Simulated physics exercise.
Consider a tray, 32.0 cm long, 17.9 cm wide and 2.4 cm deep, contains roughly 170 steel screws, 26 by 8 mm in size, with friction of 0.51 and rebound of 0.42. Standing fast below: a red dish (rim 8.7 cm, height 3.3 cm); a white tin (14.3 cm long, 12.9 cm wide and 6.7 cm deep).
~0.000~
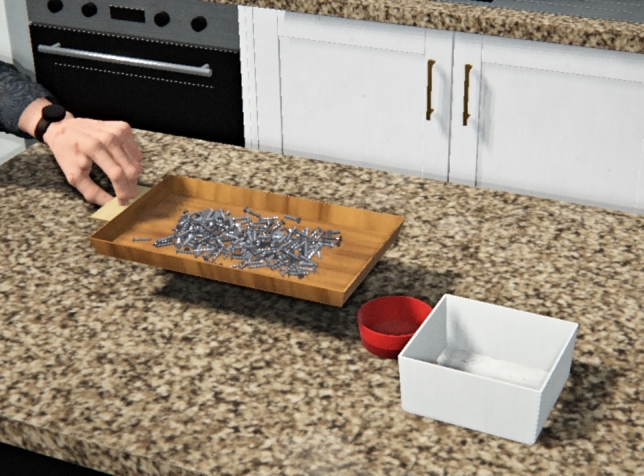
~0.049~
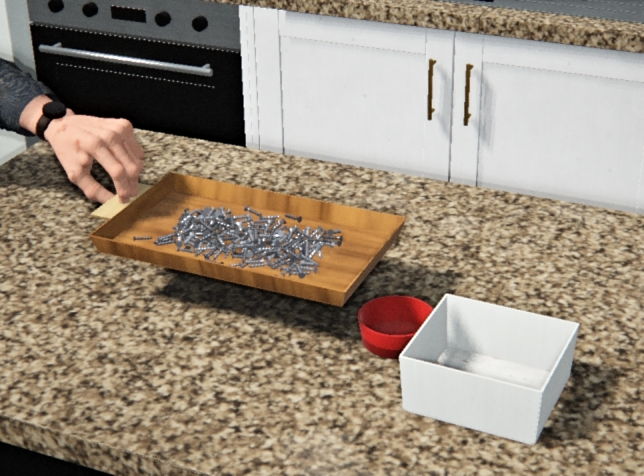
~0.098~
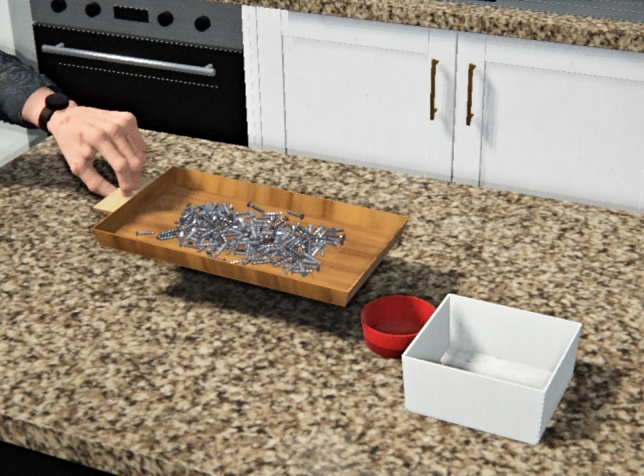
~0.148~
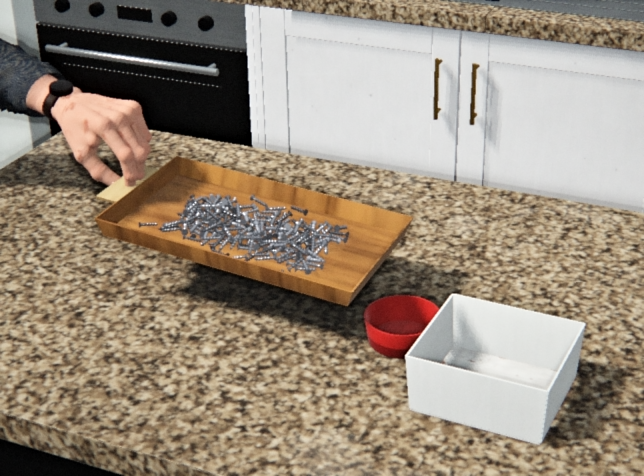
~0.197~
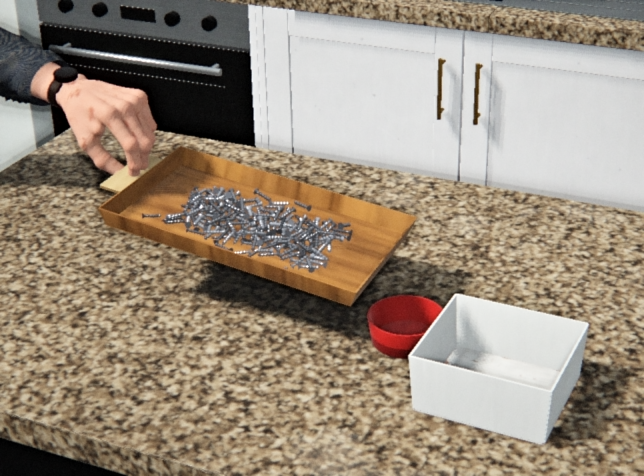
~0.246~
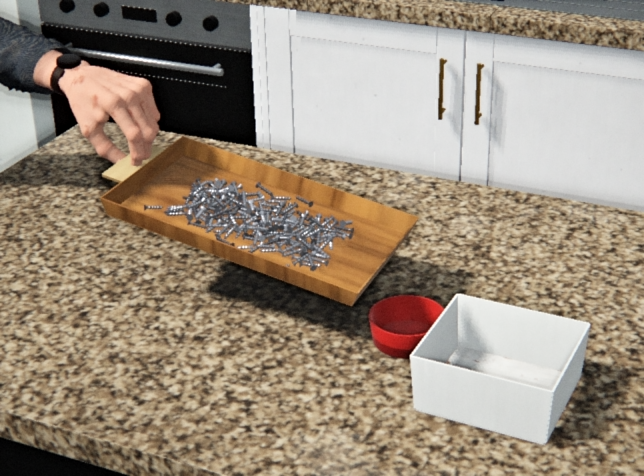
A hand slowly tilting a wooden tray of steel screws down to the right above a red dish and white tin.
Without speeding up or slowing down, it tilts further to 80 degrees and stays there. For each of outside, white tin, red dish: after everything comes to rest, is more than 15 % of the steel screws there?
Outside: Yes, white tin: No, red dish: Yes.
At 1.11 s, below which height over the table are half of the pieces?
Roughly 10 centimetres above the table.
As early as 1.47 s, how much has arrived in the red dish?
Near 10 per cent has arrived at that point.
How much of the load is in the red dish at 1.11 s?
At that moment it's close to 5 per cent.
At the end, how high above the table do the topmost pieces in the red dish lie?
Some 3.5 cm.
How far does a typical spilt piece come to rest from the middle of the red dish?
Around 8 centimetres.
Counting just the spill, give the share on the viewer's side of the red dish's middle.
I'd estimate close to 30 in a hundred.
After 0.72 s, tilt 34 degrees; tray 100 %; middle of all pieces near (300, 198).
Then, at 1.11 s, tilt 54 degrees; red dish 5 %, tray 90 %, outside 5 %, in the air 5 %; middle of all pieces near (378, 255).
After 1.47 s, tilt 73 degrees; red dish 10 %, tray 80 %, outside 10 %; middle of all pieces near (389, 265).
After 1.81 s, tilt 80 degrees; red dish 25 %, tray 55 %, outside 10 %, in the air 5 %; middle of all pieces near (399, 283).
In the end, at 3.2 s, white tin 0 %, red dish 45 %, tray 15 %, outside 40 %.
